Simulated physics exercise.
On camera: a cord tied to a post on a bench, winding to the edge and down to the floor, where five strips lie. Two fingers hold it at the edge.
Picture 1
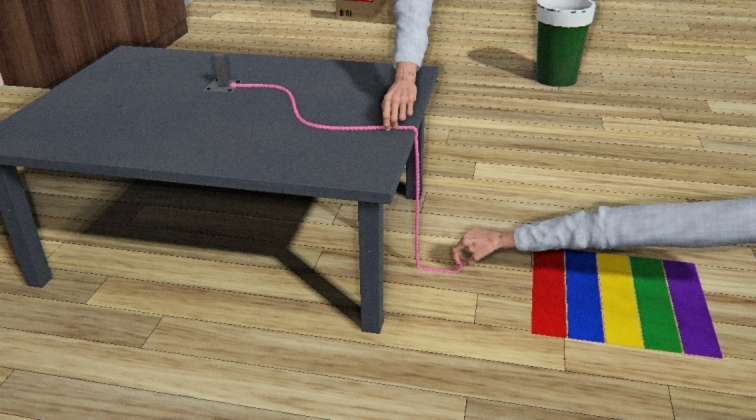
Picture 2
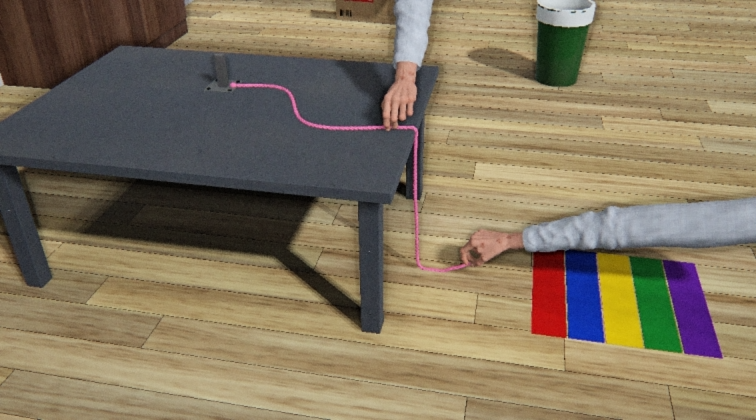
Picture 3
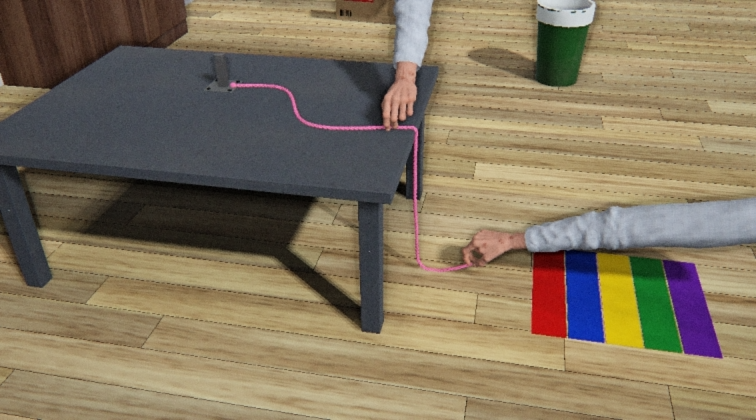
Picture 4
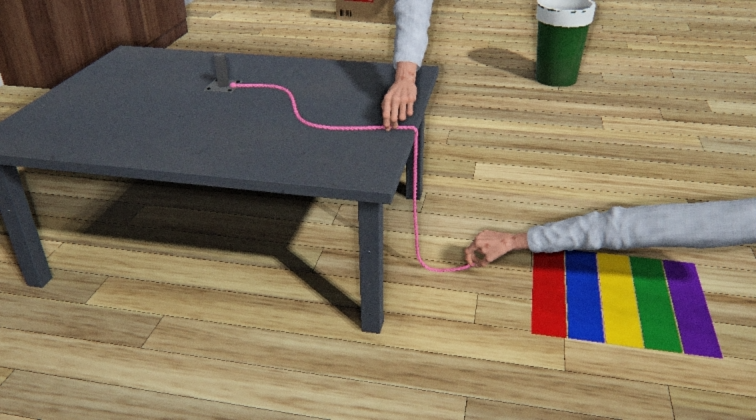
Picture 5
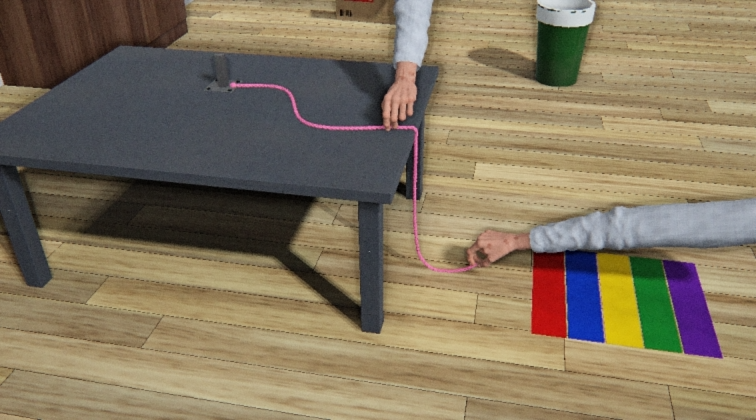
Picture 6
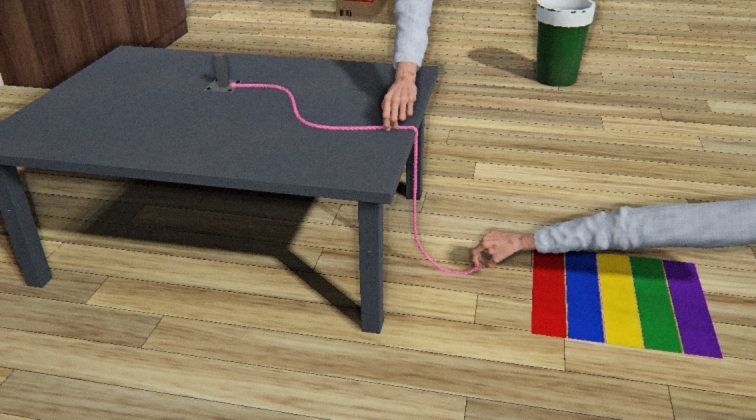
The clip opens on a pink cord running from a small post across a dark table, over the edge and down to the floor, one hand pressing it at the edge. Near five coloured strips, another hand holds the cord's end and draws it slightly right, the hanging part curving more near the floor.
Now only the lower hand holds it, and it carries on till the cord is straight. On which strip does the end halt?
The end stops over the yellow strip.
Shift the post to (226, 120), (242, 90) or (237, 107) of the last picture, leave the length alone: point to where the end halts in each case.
In that order: (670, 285), (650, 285) and (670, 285).
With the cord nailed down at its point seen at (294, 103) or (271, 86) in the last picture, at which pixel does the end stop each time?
The places are (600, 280) and (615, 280).
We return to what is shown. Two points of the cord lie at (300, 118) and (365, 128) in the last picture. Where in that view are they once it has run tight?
About (347, 107), and the other about (414, 119).
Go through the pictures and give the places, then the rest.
End (461, 263); red (549, 318); blue (585, 322); yellow (622, 327); green (660, 332); purple (699, 337), in the first picture.
End (469, 263); cord through (264, 86) (295, 106) (336, 128) (412, 129) (415, 194) (417, 257), in the second picture.
End (472, 264), in the third picture.
End (474, 264); cord through (264, 86) (295, 106) (336, 128) (412, 129) (415, 194) (418, 257), in the fourth picture.
End (476, 264), in the fifth picture.
End (481, 265); cord through (264, 86) (295, 106) (336, 128) (412, 129) (415, 194) (426, 256), in the sixth picture.
Soon after, end near (552, 273); over red.
Then, end near (594, 278); over blue.
At full stretch, end near (618, 281); over yellow. It gets as far as the yellow strip.
